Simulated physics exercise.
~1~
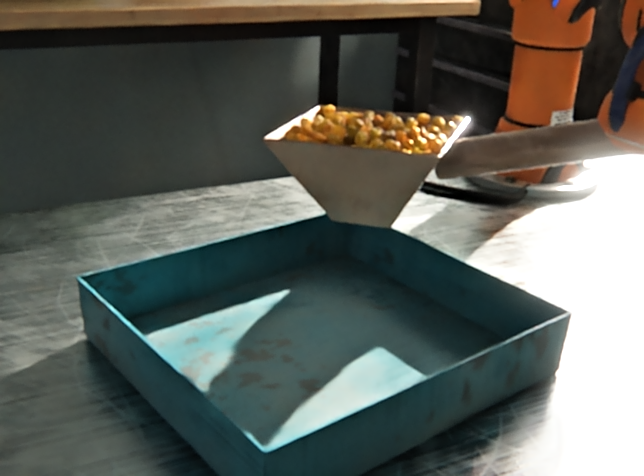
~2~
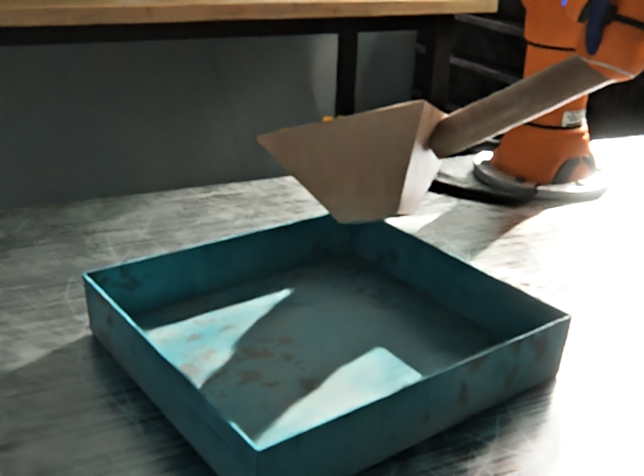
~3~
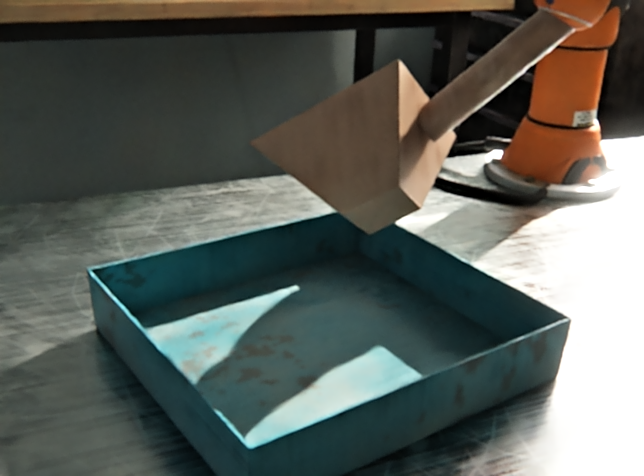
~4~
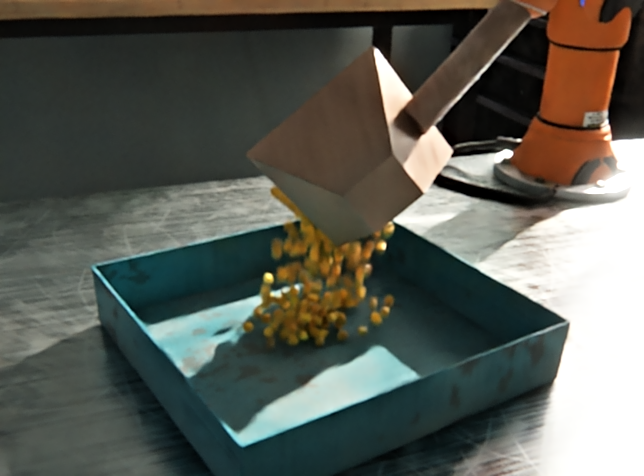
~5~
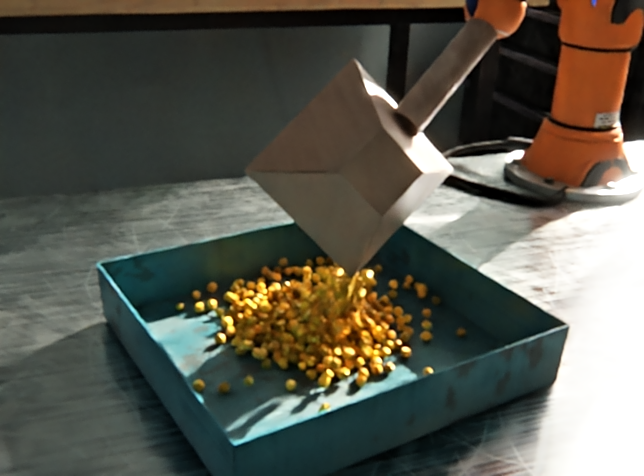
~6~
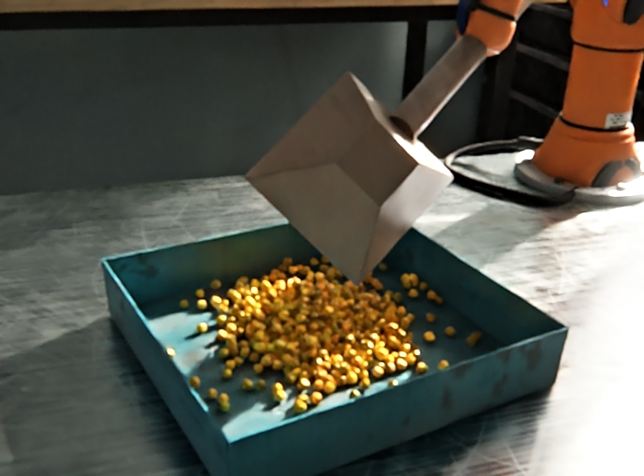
An orange robot arm held a scoop full of yellow maize kernels above a teal tray and steadily tipped it over until the kernels poured out, scattering into a loose pile in the tray, with the emptied scoop left tilted above them.
